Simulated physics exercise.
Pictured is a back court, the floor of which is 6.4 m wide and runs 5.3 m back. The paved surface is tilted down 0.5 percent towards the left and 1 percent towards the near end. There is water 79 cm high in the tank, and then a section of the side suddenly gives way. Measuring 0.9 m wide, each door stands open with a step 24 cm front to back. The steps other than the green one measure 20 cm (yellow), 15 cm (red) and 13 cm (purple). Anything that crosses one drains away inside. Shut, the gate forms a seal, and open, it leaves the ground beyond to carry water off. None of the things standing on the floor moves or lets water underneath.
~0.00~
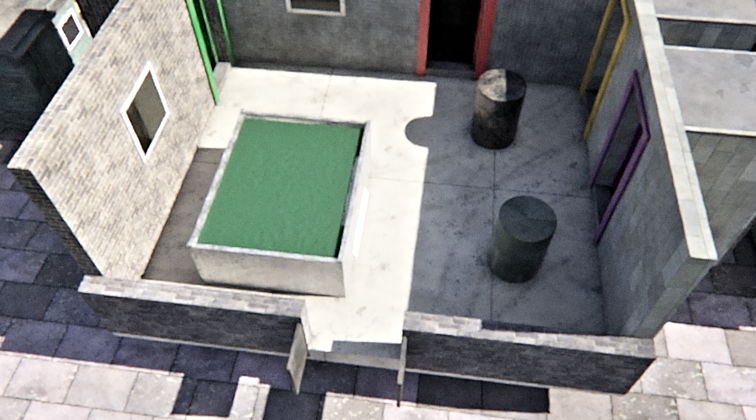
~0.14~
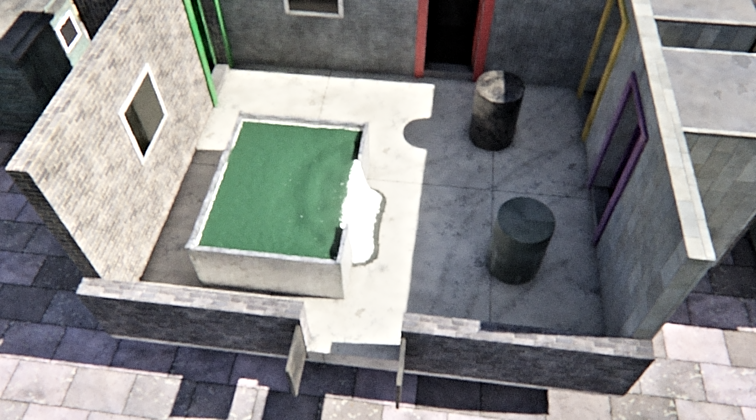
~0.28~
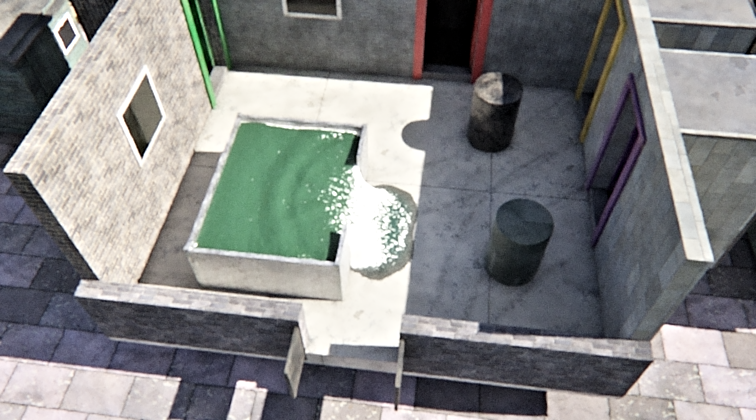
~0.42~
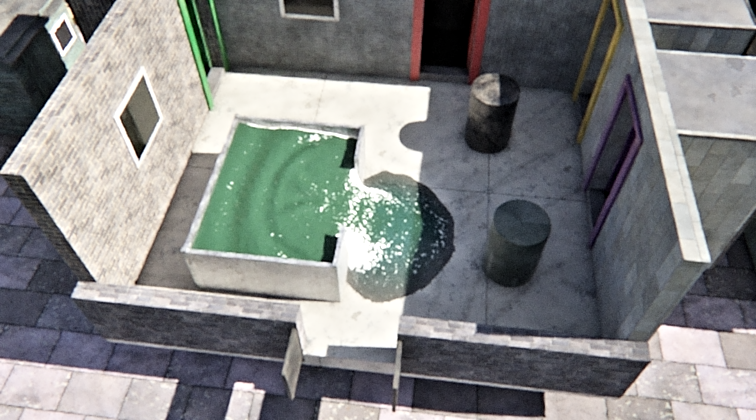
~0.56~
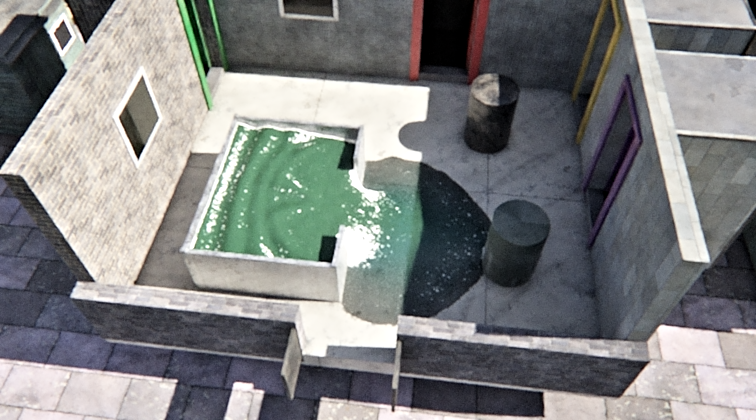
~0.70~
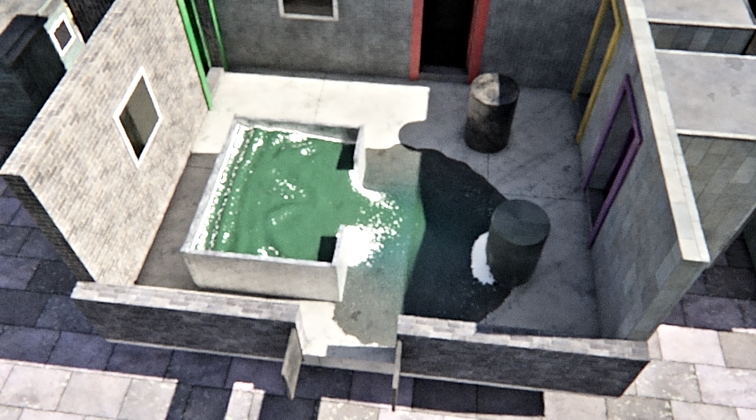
At first, green water lies still in a raised tank inside a walled court with two dark cylinders. Water then bursts through a gap in the tank's right side, foaming white onto the pale floor. It spreads rightward in a widening dark sheet, reaching the nearer cylinder and splashing white against it.
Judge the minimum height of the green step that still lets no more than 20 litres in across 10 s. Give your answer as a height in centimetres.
My estimate is 14 cm.
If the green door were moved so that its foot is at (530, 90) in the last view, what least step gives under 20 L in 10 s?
About 25 cm.
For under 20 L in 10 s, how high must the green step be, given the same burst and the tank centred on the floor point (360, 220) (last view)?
Near 9.5 cm.
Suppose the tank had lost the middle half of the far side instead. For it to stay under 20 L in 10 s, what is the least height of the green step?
It needs to be about 33 cm high.
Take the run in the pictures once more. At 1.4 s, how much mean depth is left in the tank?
It averages near 53 cm.
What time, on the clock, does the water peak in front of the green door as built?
Peak time: About 6.0 s.
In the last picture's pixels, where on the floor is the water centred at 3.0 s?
I'd put it close to (407, 223).
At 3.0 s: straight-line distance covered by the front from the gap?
I make it some 4.8 m.
After 1.4 s water covers 40 % of the floor, deepest (44 cm) near (473, 261); it has not reached the green door.
After 3.0 s water covers 55 % of the floor, deepest (35 cm) near (568, 192); it has not reached the green door.
After 10.0 s water covers 100 % of the floor, deepest (20 cm) near (133, 293); 16 cm at the green door, 50 litres in over its 11 cm step.
At the green door as built, the water arrived by 5.5 s and peaked near 20 cm at 5.8 s.
With a step of 12.5 cm, 31 litres would have come in within the 10 s; with 17 cm, 6 litres. So under 20 litres takes about 14 cm.
